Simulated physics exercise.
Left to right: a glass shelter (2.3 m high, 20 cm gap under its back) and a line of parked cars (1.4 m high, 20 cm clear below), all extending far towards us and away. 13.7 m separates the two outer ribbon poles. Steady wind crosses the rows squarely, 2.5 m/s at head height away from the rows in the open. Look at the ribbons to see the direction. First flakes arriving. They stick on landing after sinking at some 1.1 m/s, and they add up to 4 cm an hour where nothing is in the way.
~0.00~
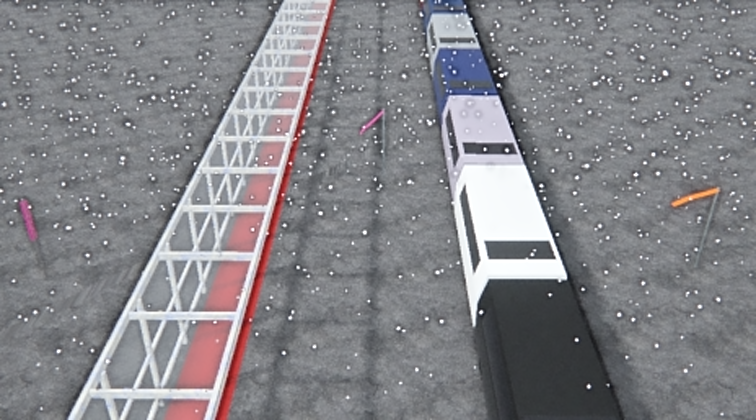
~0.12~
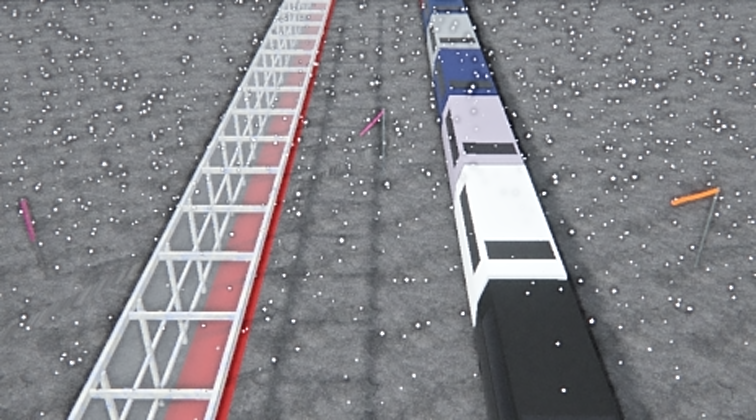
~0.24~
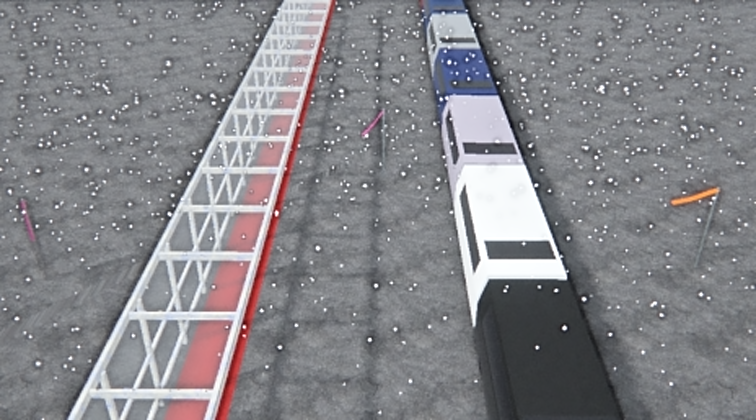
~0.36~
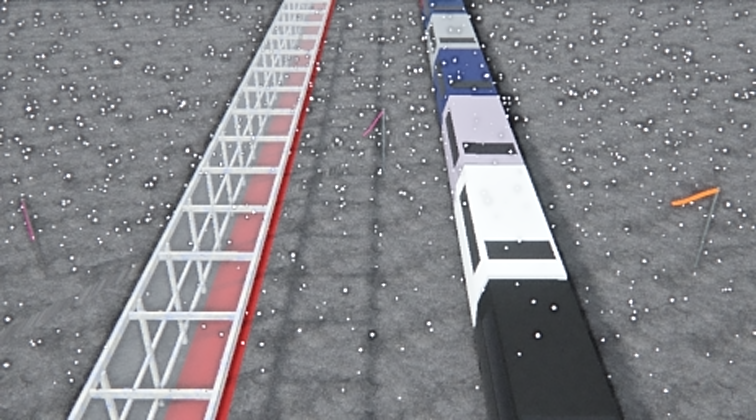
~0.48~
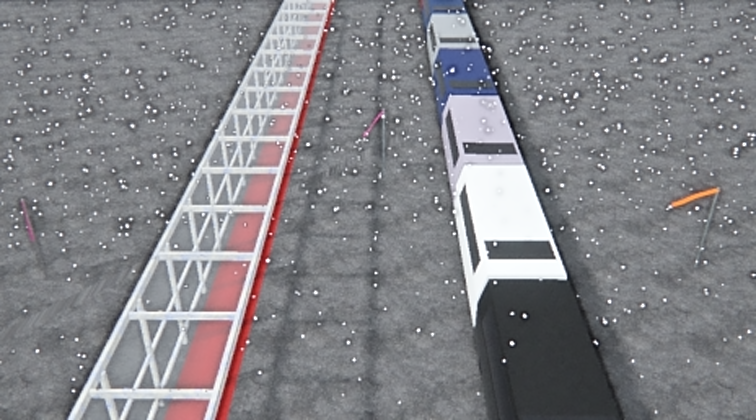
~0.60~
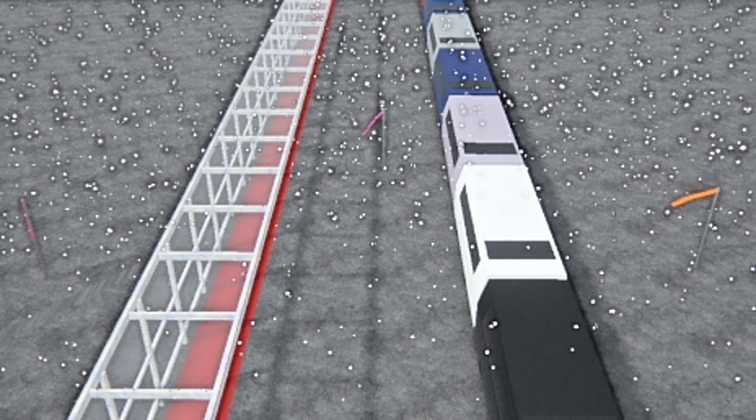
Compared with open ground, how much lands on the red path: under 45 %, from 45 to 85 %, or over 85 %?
Under 45 %.
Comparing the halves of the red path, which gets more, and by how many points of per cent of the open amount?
More on the right-hand part: About 25 points.
10 minutes on, 1 mm on the red path, 7 mm in the open.
30 minutes on, 3 mm on the red path, 20 mm in the open.
60 minutes on, 5 mm on the red path, 40 mm in the open, so the red path has 13 % of the open amount; the left half of it has 1 %, the right half 24 %.
